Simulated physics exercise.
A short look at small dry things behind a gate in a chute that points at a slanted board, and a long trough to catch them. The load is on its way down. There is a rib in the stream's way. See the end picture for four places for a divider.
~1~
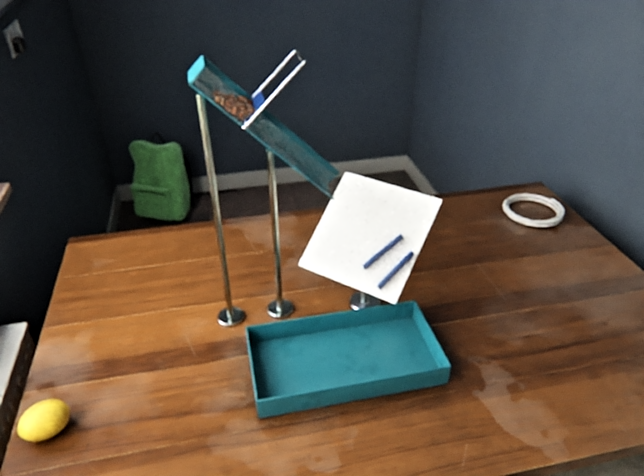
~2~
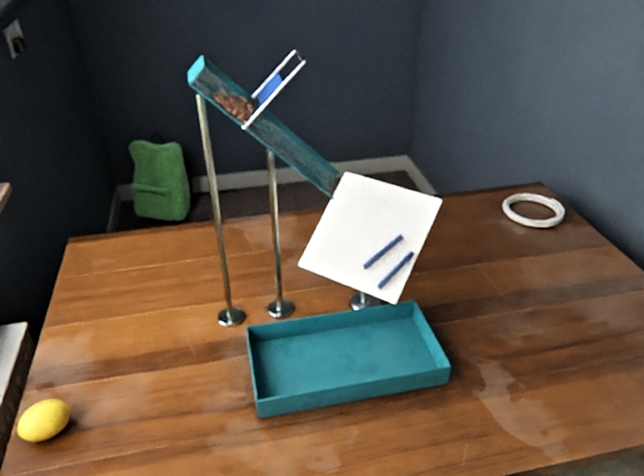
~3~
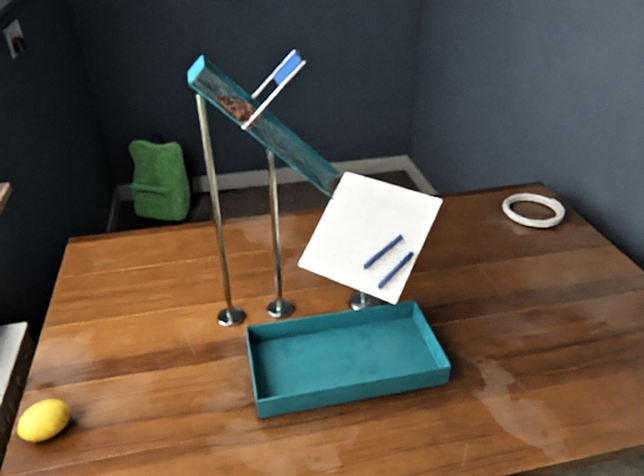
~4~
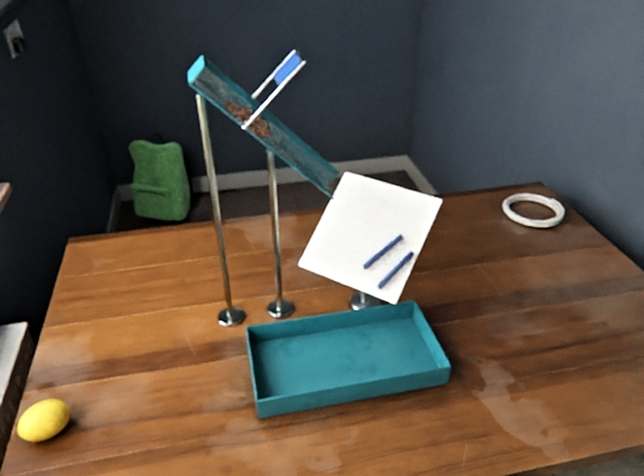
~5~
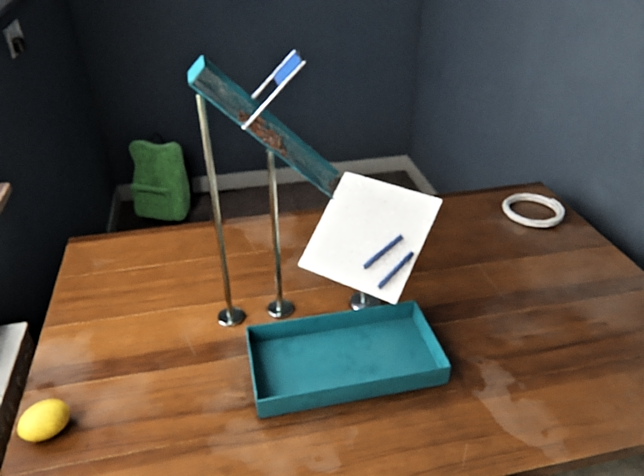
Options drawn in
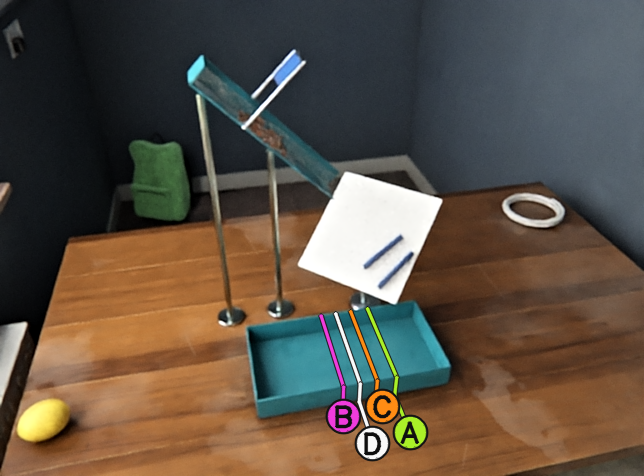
Small brown bits slide a short way down a sloping teal chute after a blue gate rises between white rails, thinning into a loose streak as they go. The still camera looks down on a wooden table in a dark-walled room. Below the chute, held on metal posts, are a tilted white board with two blue ribs and an empty teal trough, with a lemon left, a white ring right and a green object behind.
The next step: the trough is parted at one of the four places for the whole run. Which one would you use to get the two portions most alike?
Line B does it best.
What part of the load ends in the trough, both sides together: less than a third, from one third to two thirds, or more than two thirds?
More than two thirds.
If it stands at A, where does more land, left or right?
The left side.
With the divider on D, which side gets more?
The left side.
On the marked copy, line A crosses the front rim at (396, 376); line B crosses the front rim at (343, 386); line C crosses the front rim at (377, 379); line D crosses the front rim at (360, 383).
For line A, of what is caught, all on the left of the divider, none on the right.
For line B, of what is caught, about a third on the left of the divider, about two thirds on the right.
For line C, of what is caught, all on the left of the divider, none on the right.
For line D, of what is caught, nearly all on the left of the divider, a stray few on the right.
